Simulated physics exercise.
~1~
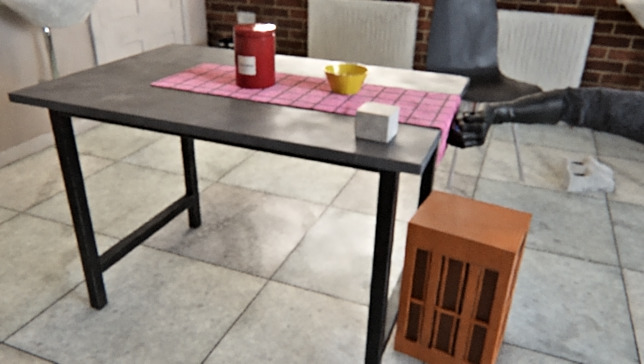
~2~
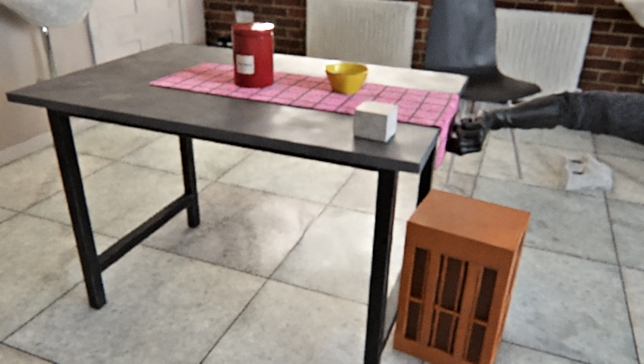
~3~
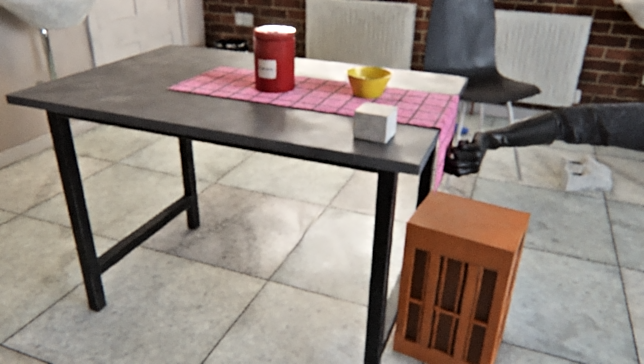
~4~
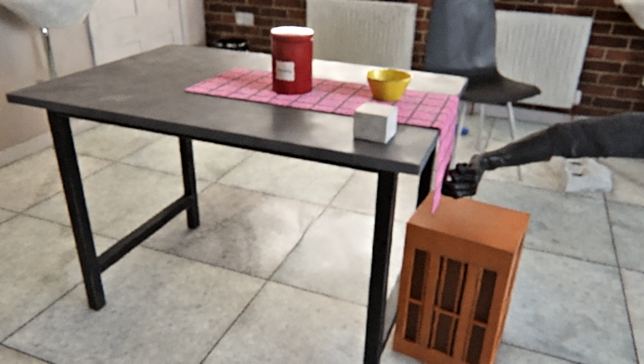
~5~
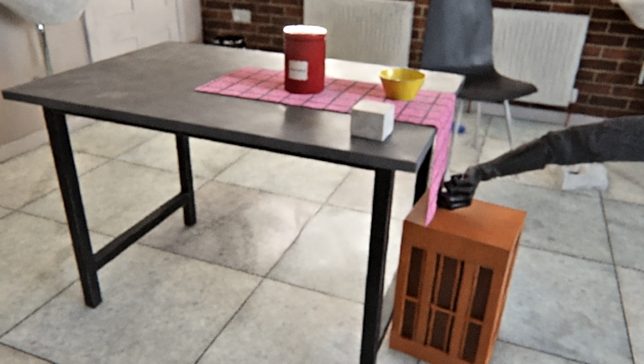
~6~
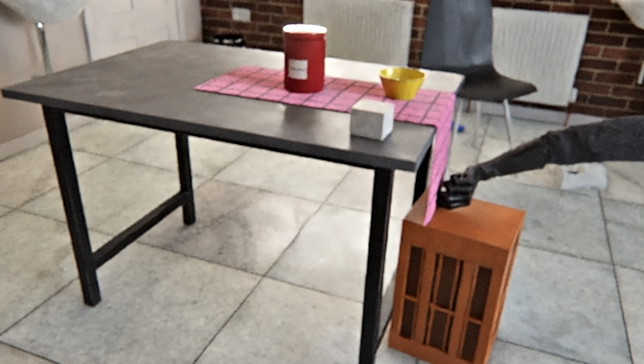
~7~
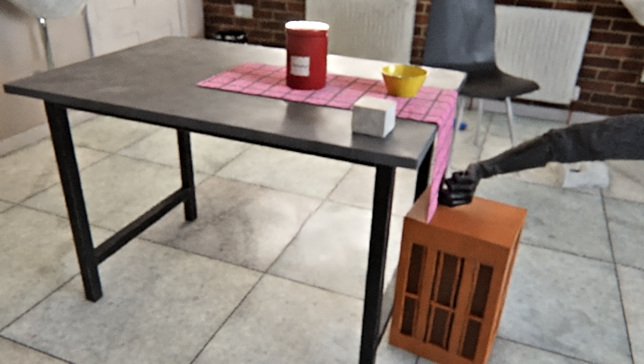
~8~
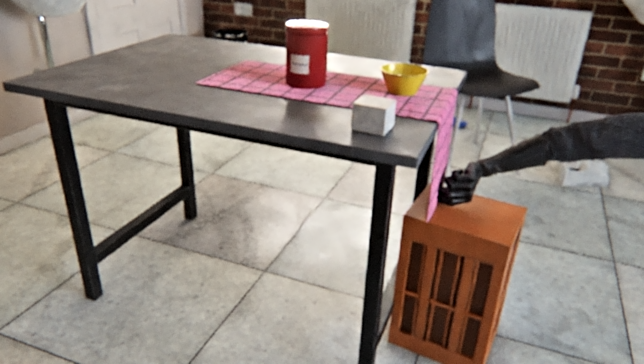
In a tiled room, a dark hand pulls a pink runner down to an orange crate, carrying canister and bowl right, both staying on the table.
